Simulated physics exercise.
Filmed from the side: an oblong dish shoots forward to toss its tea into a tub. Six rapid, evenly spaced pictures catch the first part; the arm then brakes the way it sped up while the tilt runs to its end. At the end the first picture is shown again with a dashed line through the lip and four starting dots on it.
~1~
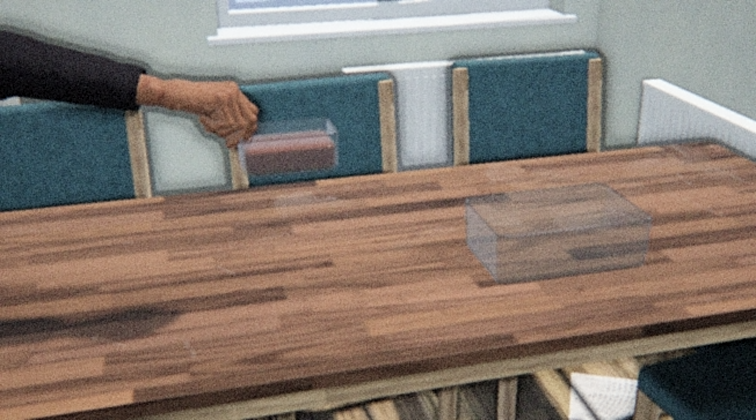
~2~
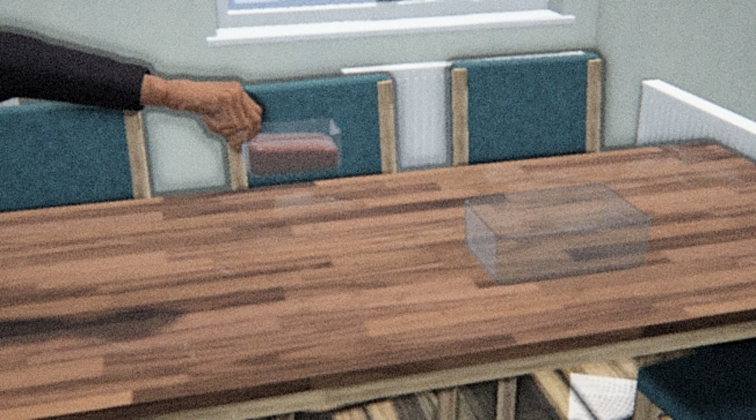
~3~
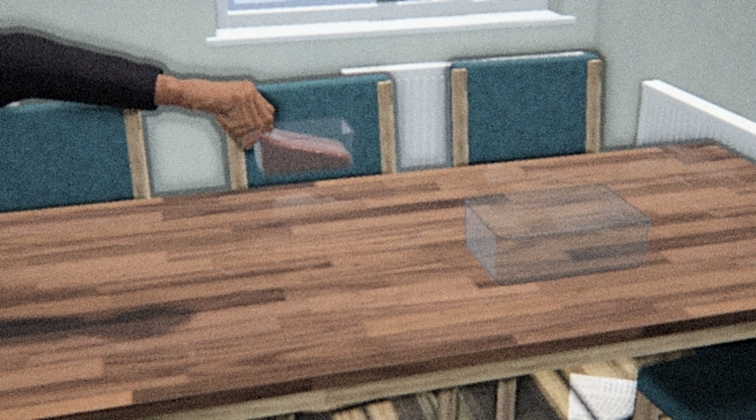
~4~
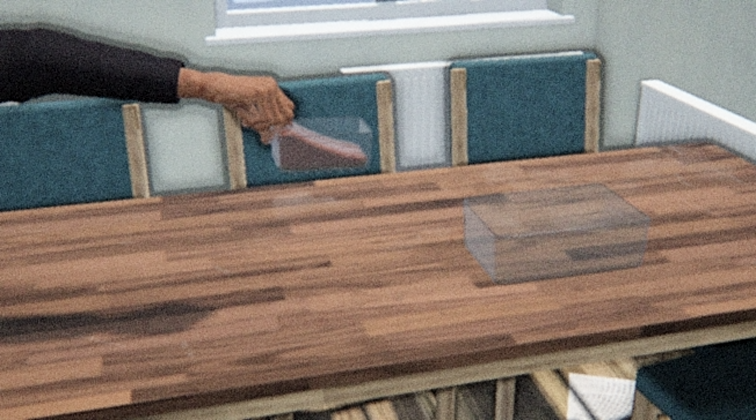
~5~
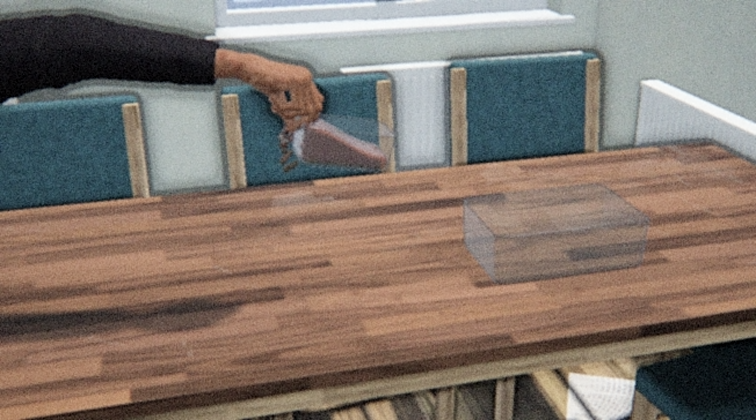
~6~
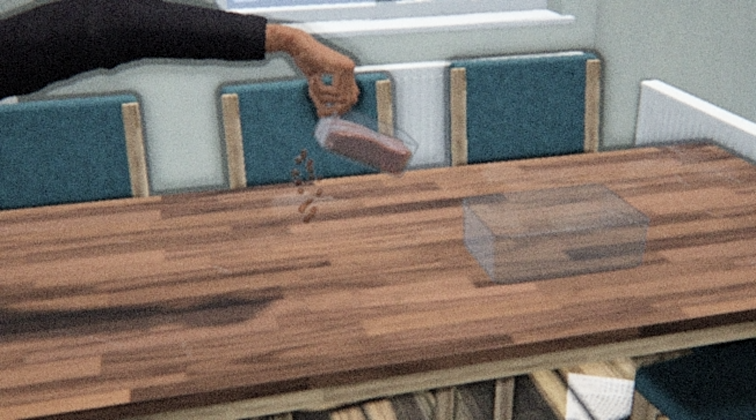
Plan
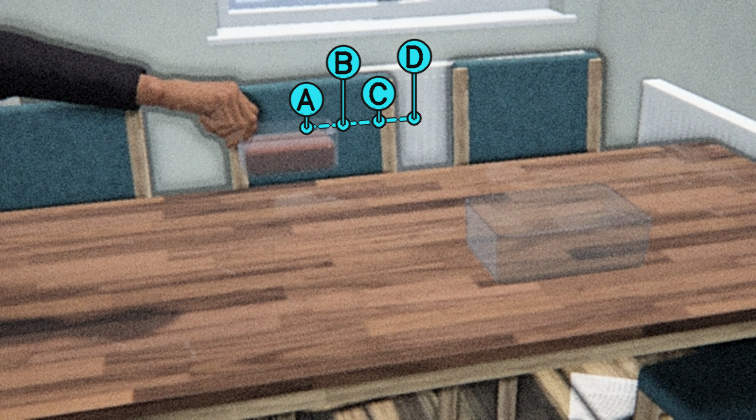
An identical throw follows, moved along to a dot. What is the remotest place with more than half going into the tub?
Go for A.
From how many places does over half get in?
All of them.
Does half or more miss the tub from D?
No, not at all.
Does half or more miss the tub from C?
No.
On the marked copy, A at (306, 127); B at (343, 124); C at (378, 121); D at (414, 118).
If A is chosen, about 66 % lands in the tub, 28 % falls short and 5 % goes beside or beyond.
If B is chosen, about 76 % lands in the tub, 16 % falls short and 8 % goes beside or beyond.
If C is chosen, about 69 % lands in the tub, 10 % falls short and 20 % goes beside or beyond.
If D is chosen, about 90 % lands in the tub, 6 % falls short and 4 % goes beside or beyond.
